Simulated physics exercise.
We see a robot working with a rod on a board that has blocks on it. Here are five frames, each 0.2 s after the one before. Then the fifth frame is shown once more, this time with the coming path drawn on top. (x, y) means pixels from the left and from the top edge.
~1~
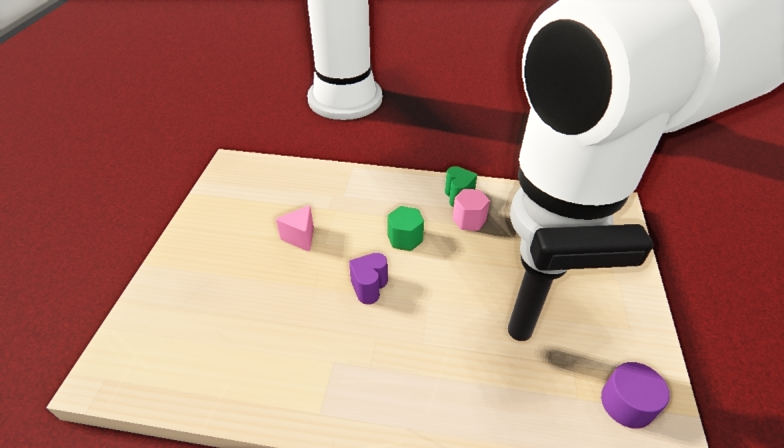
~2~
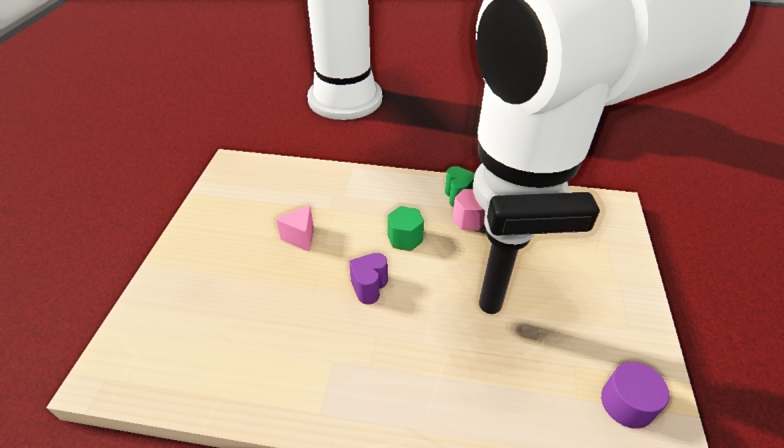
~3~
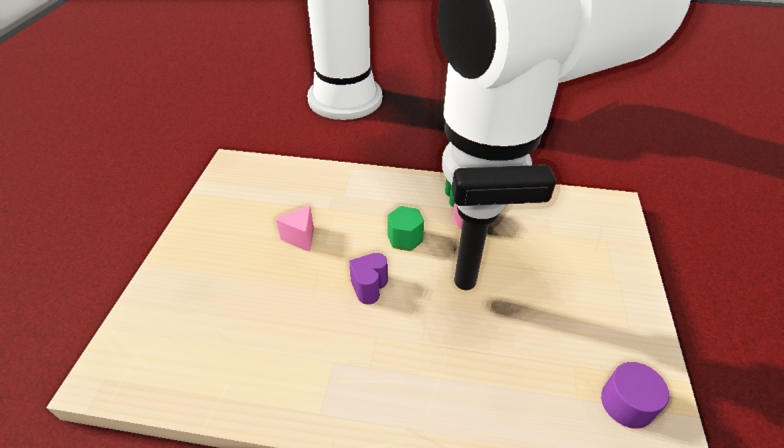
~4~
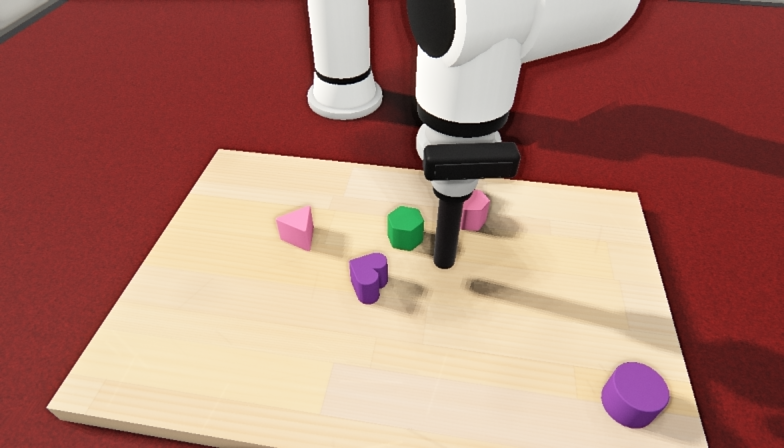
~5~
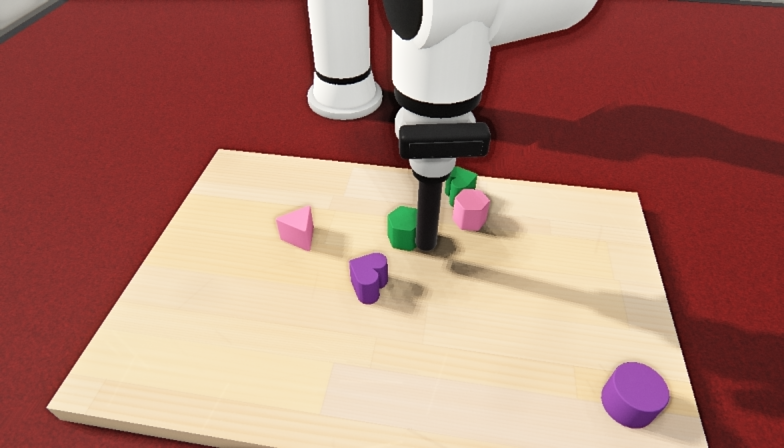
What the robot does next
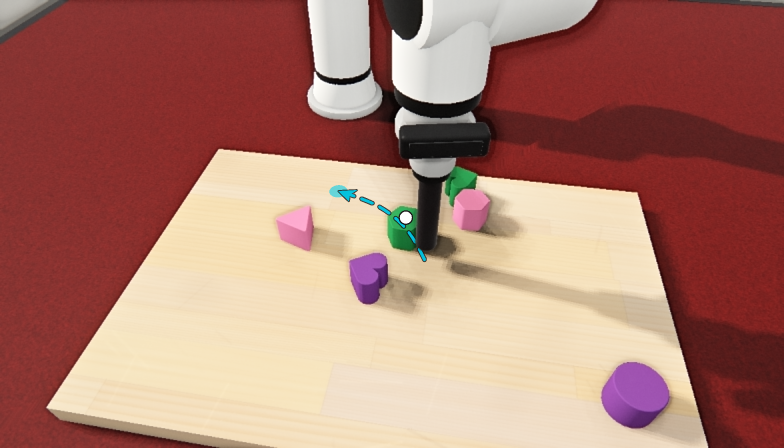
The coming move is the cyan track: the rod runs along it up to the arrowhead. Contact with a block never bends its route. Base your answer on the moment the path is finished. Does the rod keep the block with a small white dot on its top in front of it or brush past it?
I'd say the block with a small white dot on its top is still out in front of the rod at the end.
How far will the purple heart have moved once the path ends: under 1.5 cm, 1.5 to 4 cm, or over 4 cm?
The shift is below 1.5 cm.
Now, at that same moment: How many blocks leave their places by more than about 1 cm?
My prediction: One block.
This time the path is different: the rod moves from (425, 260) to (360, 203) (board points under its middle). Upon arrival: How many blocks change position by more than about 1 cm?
The number is one.
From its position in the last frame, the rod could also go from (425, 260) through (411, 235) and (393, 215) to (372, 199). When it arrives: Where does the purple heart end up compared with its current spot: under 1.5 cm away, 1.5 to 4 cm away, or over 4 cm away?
Band: Under 1.5 cm.
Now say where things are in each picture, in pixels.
Tip of the rod (519, 332), middles of tops, purple heart (368, 267), green six-sided block (406, 218), in the first picture.
Rod (490, 306), nothing pushed, in the second picture.
Rod (465, 283), nothing pushed, in the third picture.
Rod (444, 262), nothing pushed, in the fourth picture.
Rod (426, 245), purple heart (368, 267), green six-sided block (406, 218), in the fifth picture.
The line goes from (425, 260) over (405, 228) and (375, 205) to (338, 191); the dot is on the green six-sided block.
The first path, step by step. One third of the way, rod (405, 212); green six-sided block (384, 195), turned 15° anticlockwise.
Two thirds of the way, rod (374, 189); green six-sided block (353, 174), turned 25° anticlockwise.
At the end, rod (337, 176); purple heart unmoved; green six-sided block (324, 158).
